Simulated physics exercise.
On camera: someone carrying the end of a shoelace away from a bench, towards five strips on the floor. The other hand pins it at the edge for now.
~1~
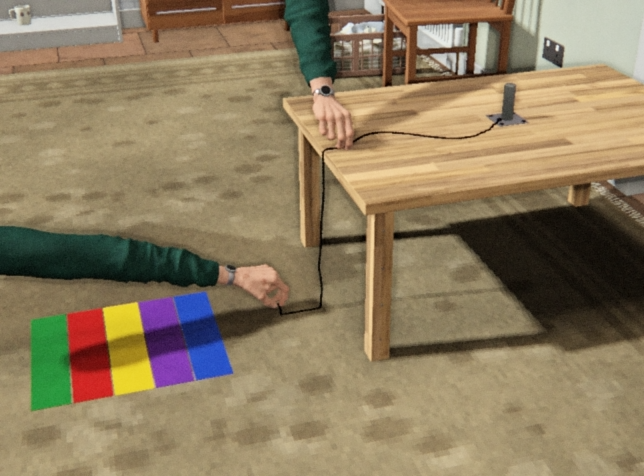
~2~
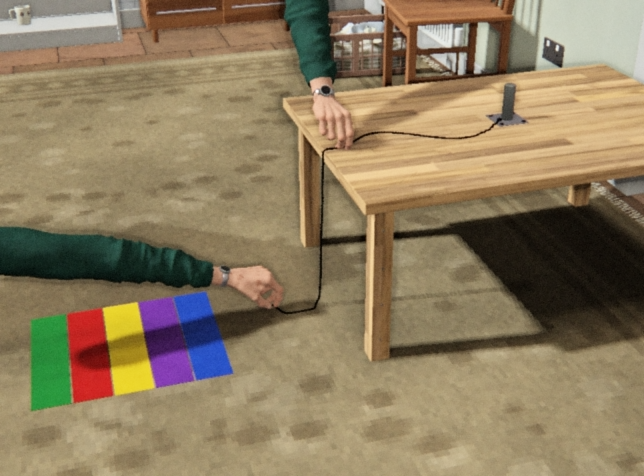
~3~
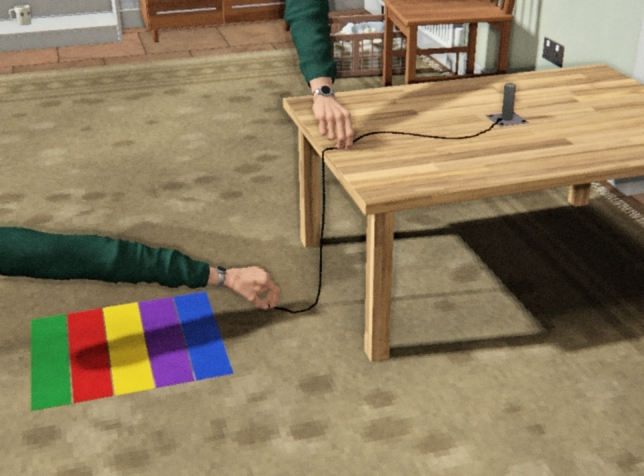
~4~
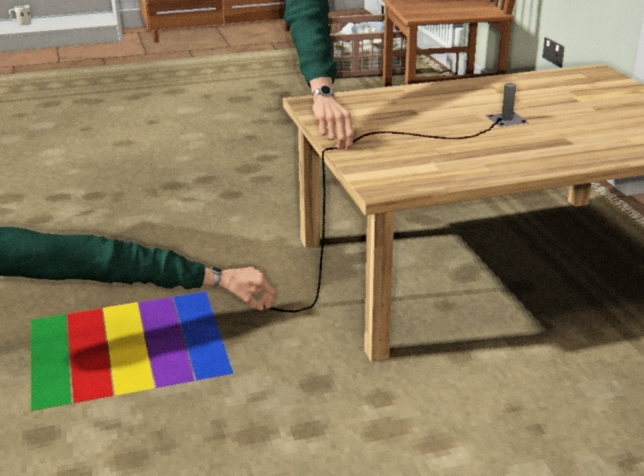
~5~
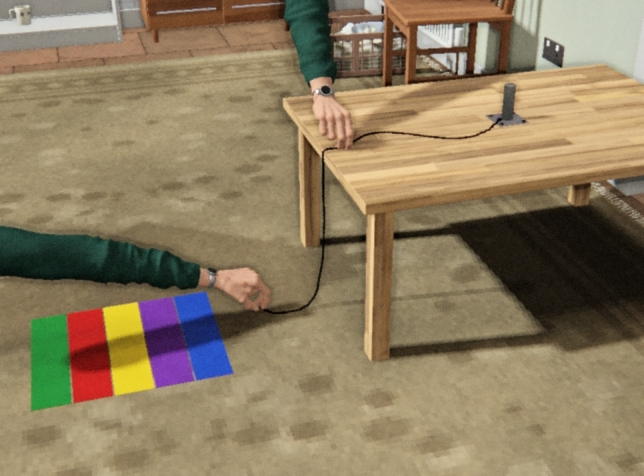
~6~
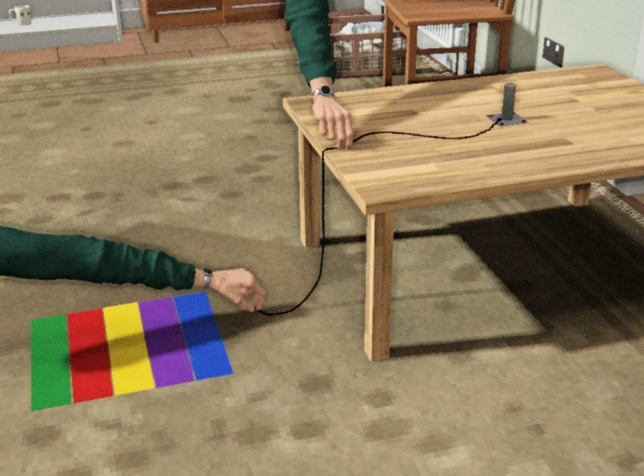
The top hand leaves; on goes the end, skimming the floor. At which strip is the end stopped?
Over yellow.
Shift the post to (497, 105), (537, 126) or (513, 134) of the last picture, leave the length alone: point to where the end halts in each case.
Try by try, around (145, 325), (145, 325) and (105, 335).
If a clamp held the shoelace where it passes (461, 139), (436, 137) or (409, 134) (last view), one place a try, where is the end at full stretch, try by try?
Try by try, around (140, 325), (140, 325) and (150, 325).
Early on, end near (192, 318); over blue.
Midway, end near (148, 325); over purple.
At the end of the slack, end near (122, 330); over yellow. The end stops over the yellow strip.
